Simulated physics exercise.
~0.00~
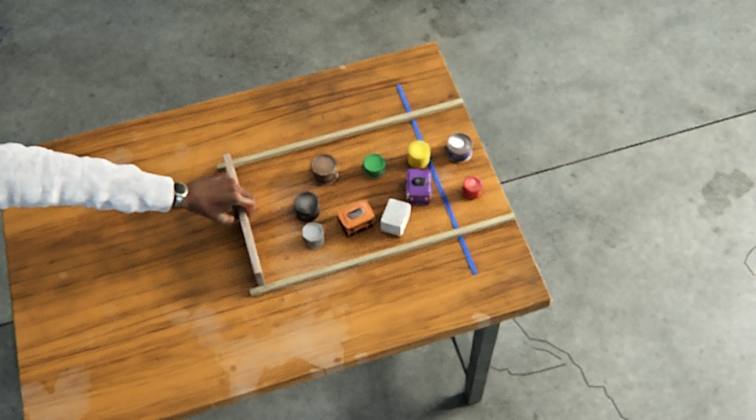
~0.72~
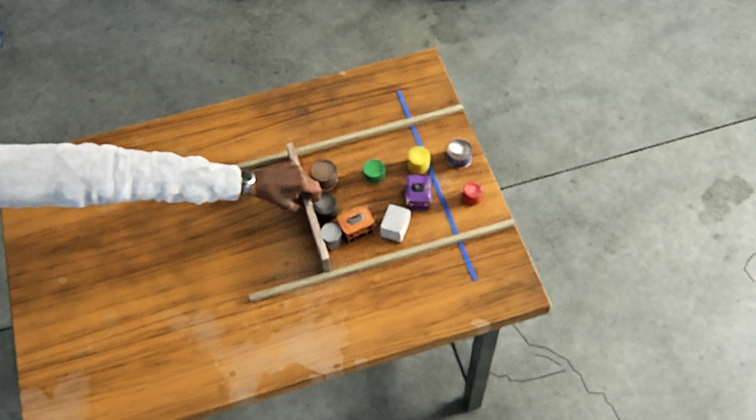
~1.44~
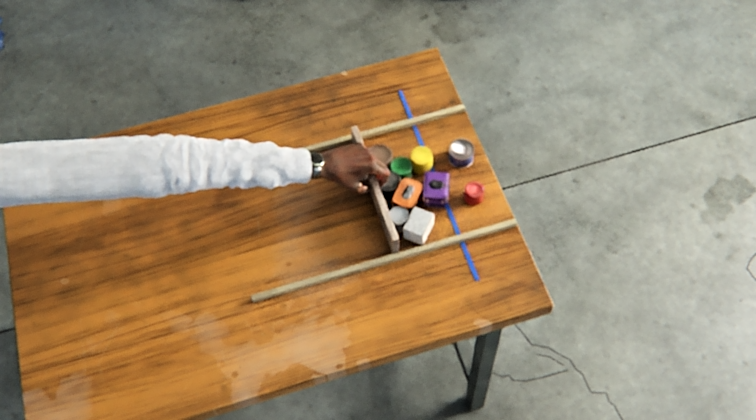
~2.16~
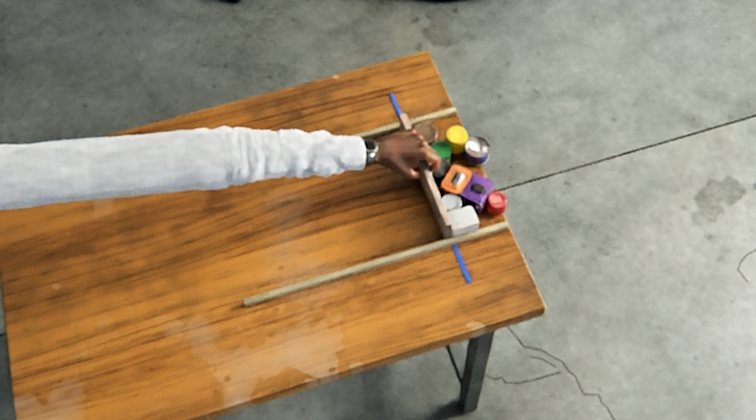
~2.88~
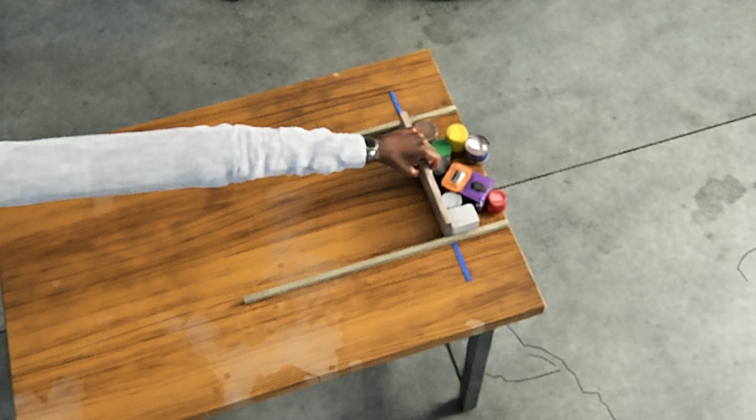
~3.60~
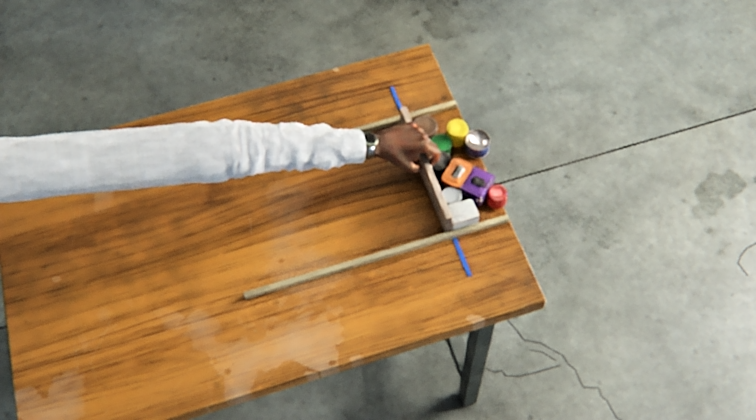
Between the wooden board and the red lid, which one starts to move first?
The wooden board starts to move first, as the hand slides it to the right. The red lid stays where it is until later, when the bunched objects are pushed close to the table's edge.
To begin with, a hand in a white sleeve holds an upright wooden board between two rails on a wooden table, with small pots, an orange case and other odds and ends scattered to its right. The hand slides the board right, reaching the grey pot and black tub first. It keeps pushing, and the orange case, white block and purple object are swept along towards the blue tape. The board reaches the tape, and the red lid has shifted too, with everything bunched near the table's edge. The hand then holds the board still, and nothing falls off.
